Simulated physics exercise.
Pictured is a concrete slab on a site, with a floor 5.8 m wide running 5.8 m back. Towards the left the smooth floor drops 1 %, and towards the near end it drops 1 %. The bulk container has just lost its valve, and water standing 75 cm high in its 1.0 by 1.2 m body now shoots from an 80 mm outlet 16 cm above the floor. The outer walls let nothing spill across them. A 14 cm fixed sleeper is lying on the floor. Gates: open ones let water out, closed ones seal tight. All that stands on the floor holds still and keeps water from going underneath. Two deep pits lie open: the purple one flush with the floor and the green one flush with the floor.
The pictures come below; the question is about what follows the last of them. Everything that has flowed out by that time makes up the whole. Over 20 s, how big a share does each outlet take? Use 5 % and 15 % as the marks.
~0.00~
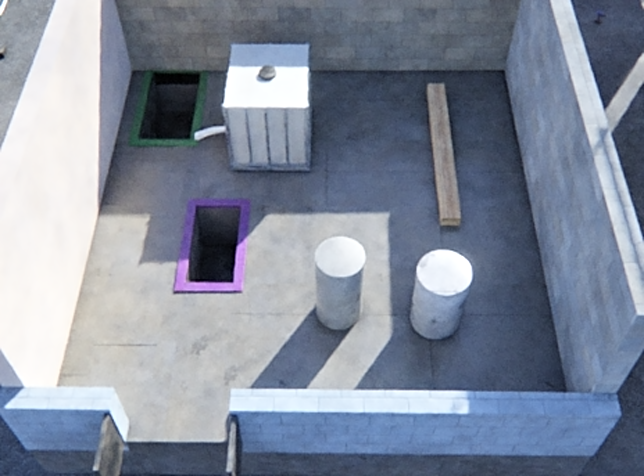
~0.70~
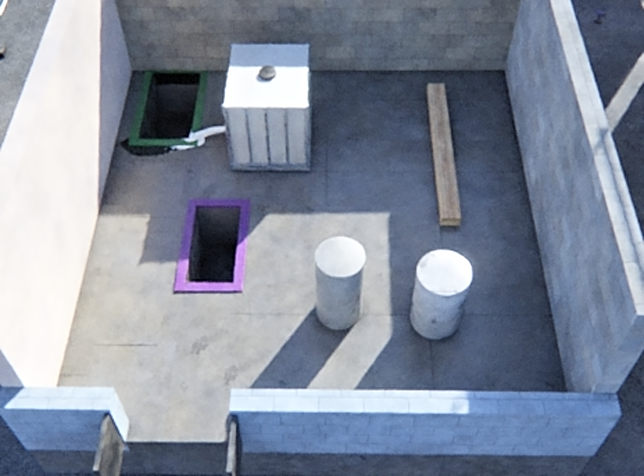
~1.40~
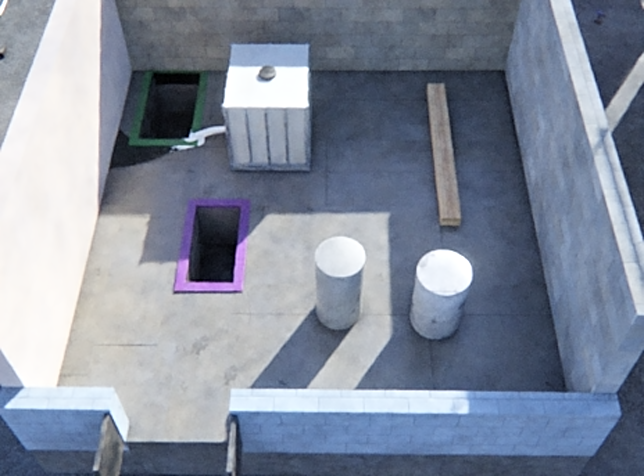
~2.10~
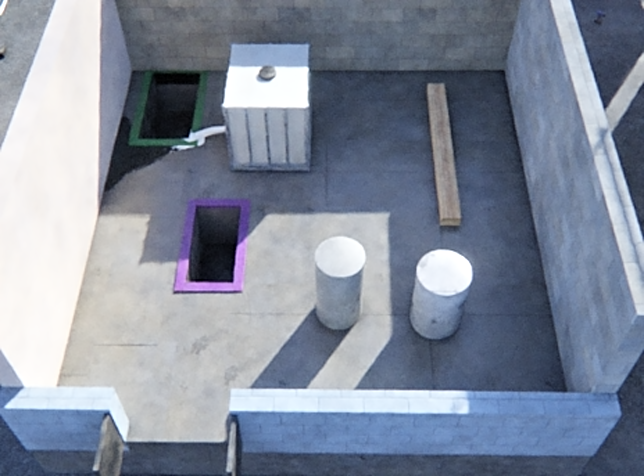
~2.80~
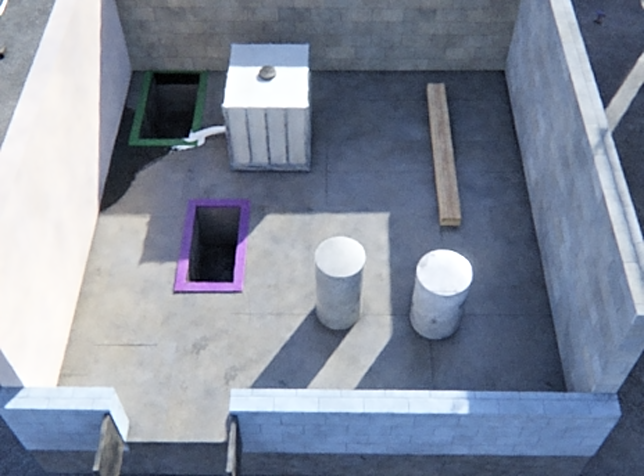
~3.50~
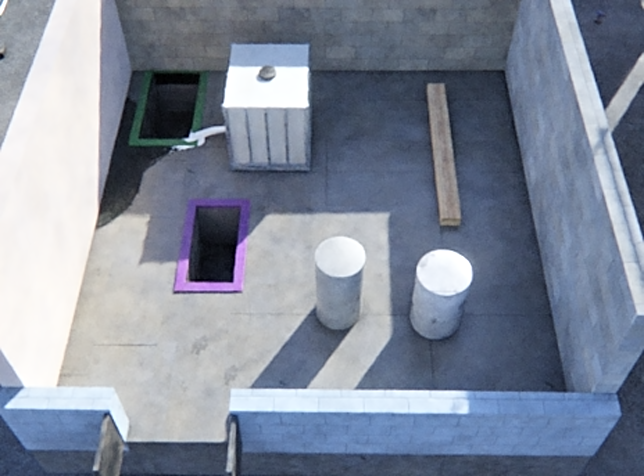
Gate: Not even 5 %; purple pit: Not even 5 %; green pit: More than 15 %.
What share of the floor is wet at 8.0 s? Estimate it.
Near 5 per cent of the floor.
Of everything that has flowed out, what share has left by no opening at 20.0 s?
I'd put what remains at some 16 per cent.
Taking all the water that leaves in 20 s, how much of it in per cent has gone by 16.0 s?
Share gone: Close to 80 %.
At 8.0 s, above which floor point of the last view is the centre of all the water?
Centre of the water: Close to (123, 188).
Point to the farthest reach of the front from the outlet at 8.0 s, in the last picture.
Tip position: Roughly (73, 321), last view.
After 5.0 s water covers 5 % of the floor and is deepest (4 cm) near (192, 138); gone so far, the gate 0 %, the purple pit 0 %, the green pit 22 %.
After 8.0 s water covers 5 % of the floor and is deepest (4 cm) near (192, 138); gone so far, the gate 0 %, the purple pit 0 %, the green pit 35 %.
After 12.0 s water covers 10 % of the floor and is deepest (3 cm) near (192, 138); gone so far, the gate 0 %, the purple pit 0 %, the green pit 52 %.
After 16.0 s water covers 10 % of the floor and is deepest (3 cm) near (192, 138); gone so far, the gate 0 %, the purple pit 0 %, the green pit 68 %.
After 20.0 s water covers 15 % of the floor and is deepest (3 cm) near (192, 138); gone so far, the gate 0 %, the purple pit 0 %, the green pit 83 %.
